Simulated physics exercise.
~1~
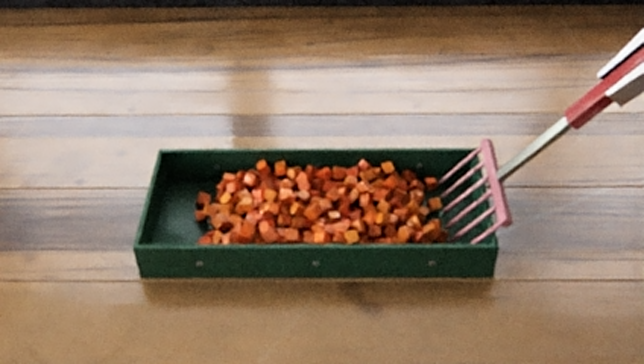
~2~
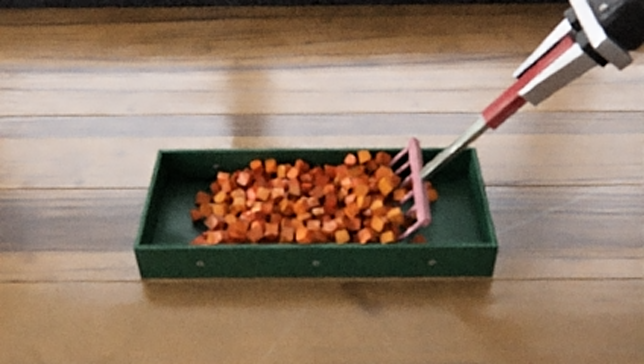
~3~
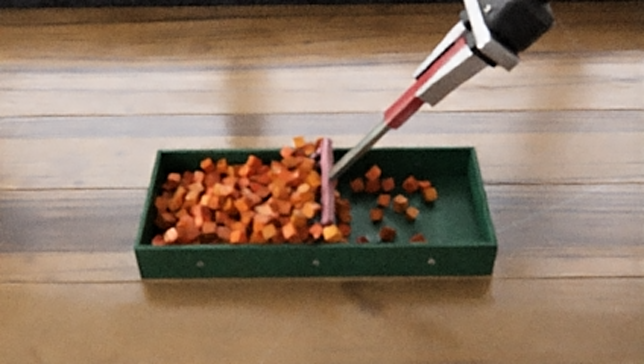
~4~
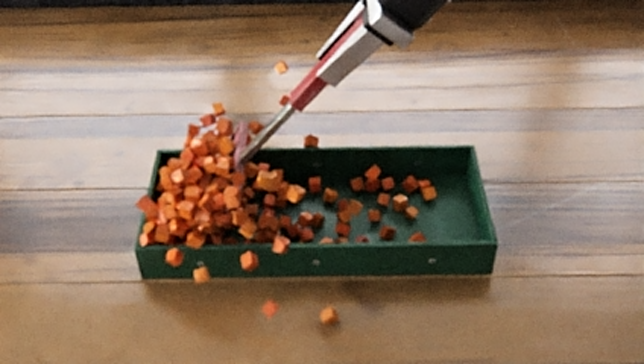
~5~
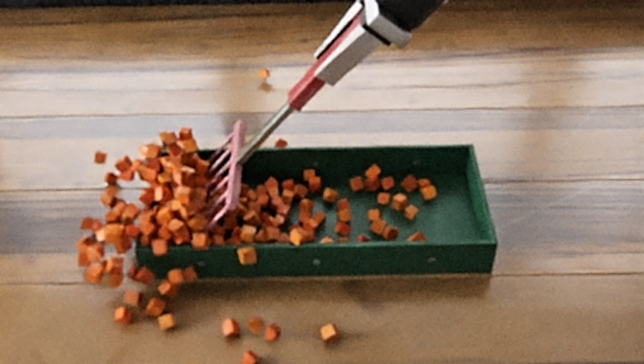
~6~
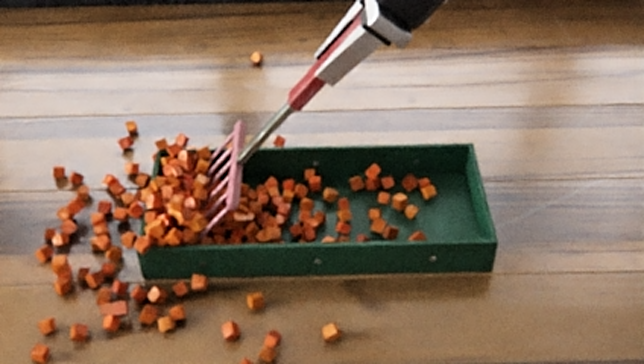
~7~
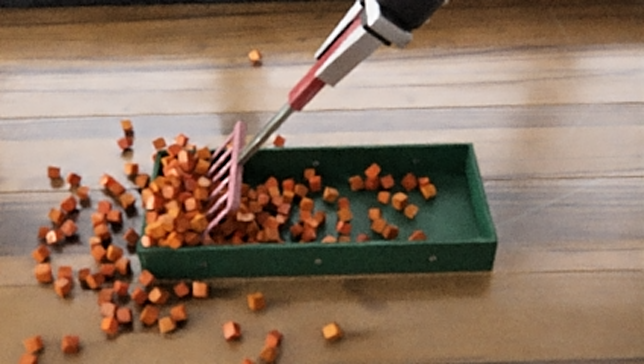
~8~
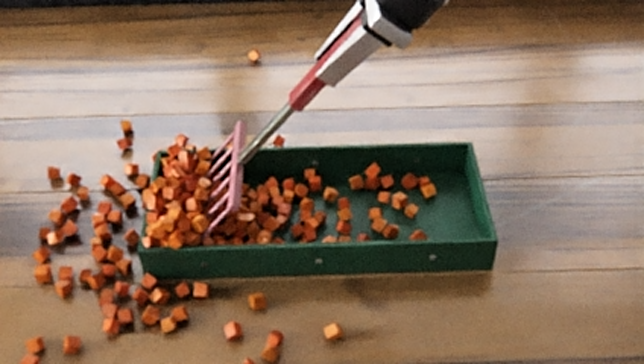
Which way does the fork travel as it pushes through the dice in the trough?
The fork moves to the left, going from the right end of the trough towards the left end before it stops.
Robot-held pink fork pushing orange vegetable dice left along a green trough, spilling some onto the wooden table while most stay inside.
